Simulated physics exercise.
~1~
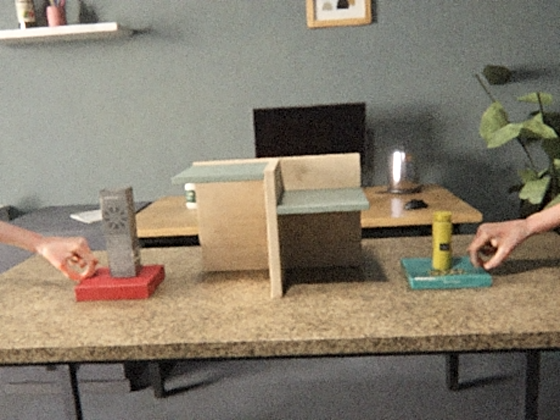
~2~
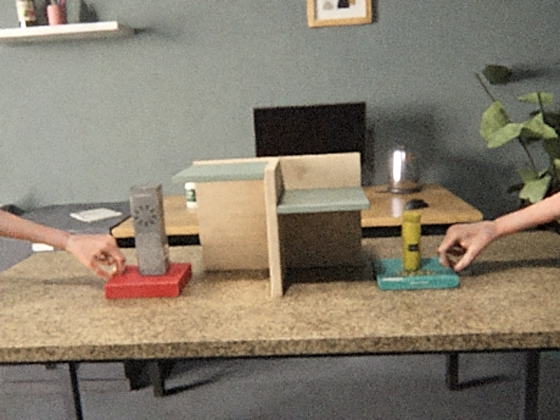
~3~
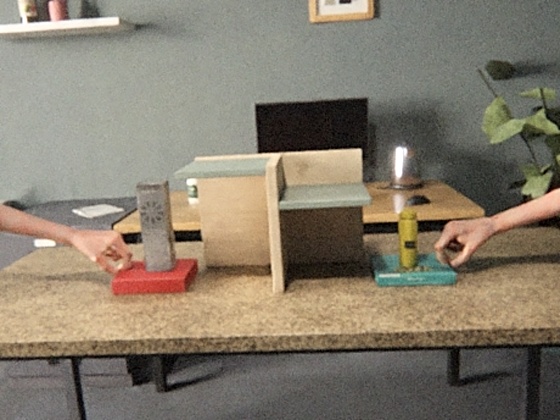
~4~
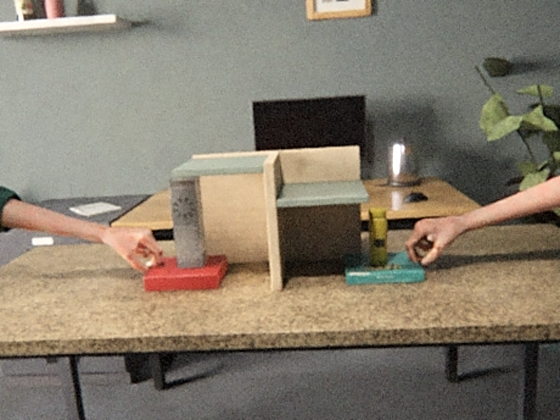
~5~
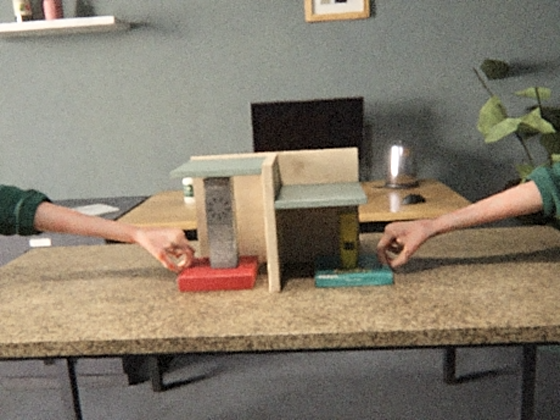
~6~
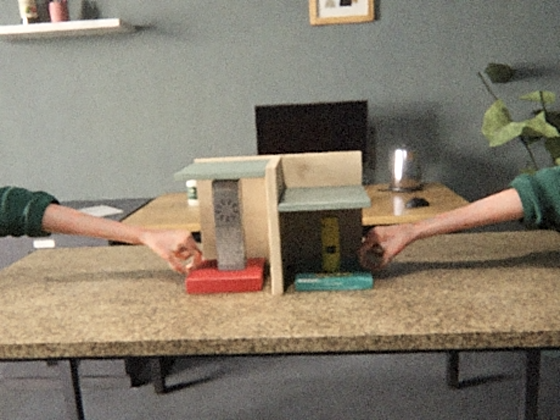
On a speckled tabletop, two hands push a grey carton on a red tray and a yellow shaker on a turquoise box under shelves.
